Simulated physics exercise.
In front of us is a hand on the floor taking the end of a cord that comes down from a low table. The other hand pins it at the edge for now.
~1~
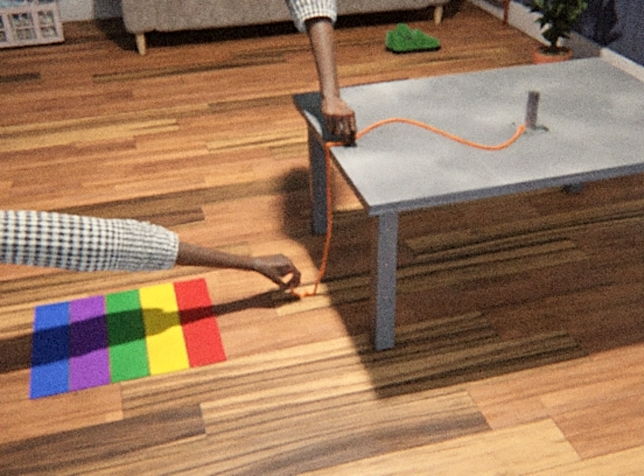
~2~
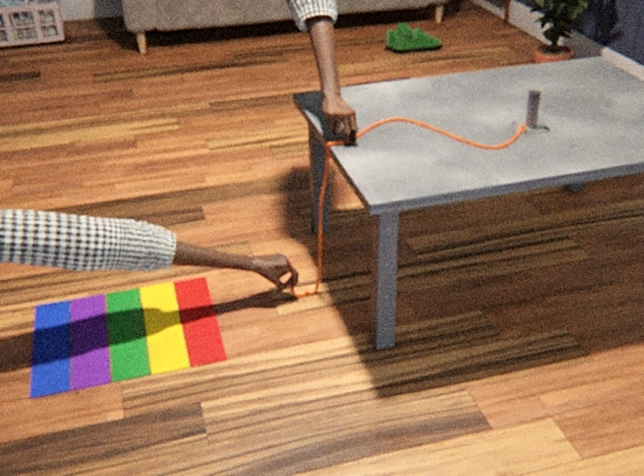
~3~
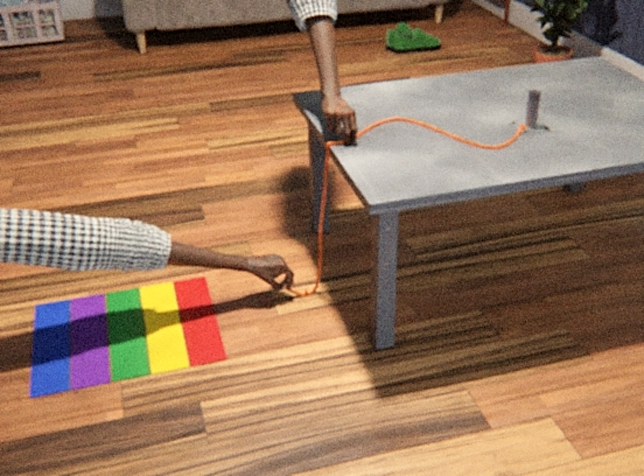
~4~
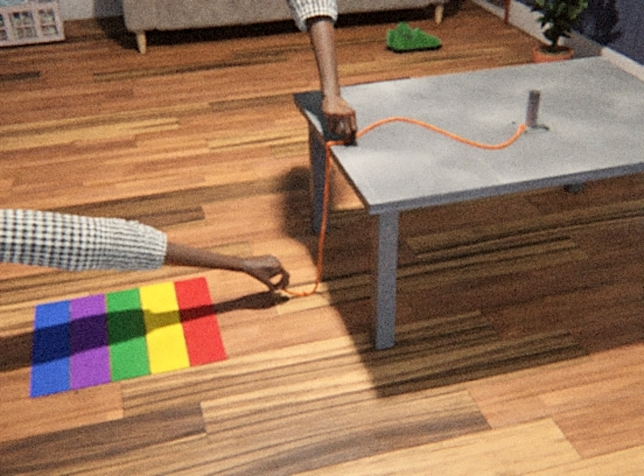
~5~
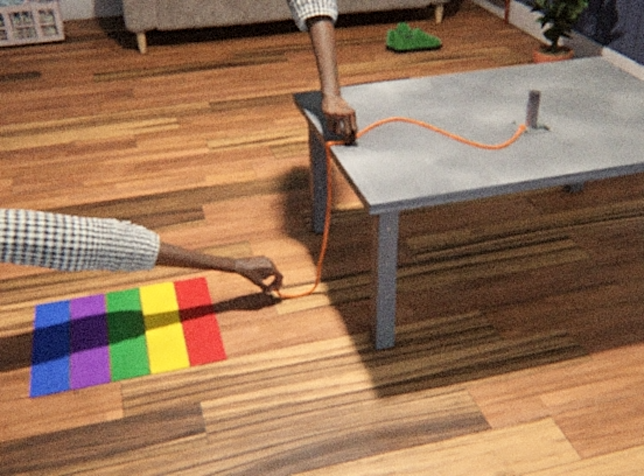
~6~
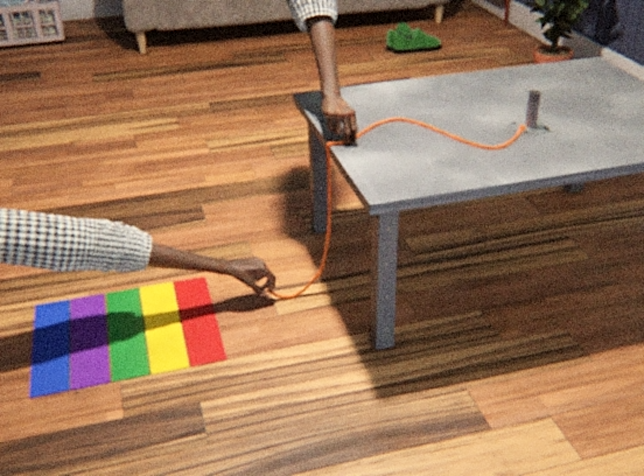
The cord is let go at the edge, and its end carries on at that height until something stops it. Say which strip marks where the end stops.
The purple strip marks it.
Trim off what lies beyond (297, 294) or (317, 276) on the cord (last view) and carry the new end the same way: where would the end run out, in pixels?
You'd find it around (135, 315) the first time and around (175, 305) the second.
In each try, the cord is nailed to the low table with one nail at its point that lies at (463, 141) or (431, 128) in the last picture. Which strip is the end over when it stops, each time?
In order, green and yellow.
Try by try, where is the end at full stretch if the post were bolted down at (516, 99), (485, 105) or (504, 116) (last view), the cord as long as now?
Approximate places, in that order: (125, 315), (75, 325), (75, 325).
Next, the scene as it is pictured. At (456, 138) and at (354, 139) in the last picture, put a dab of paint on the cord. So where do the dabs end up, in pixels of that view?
In that view they sit near (421, 136) and near (285, 176).
Soon after, end near (164, 309); over yellow.
After that, end near (119, 317); over green.
At the stop, end near (90, 321); over purple. The end stops over the purple strip.
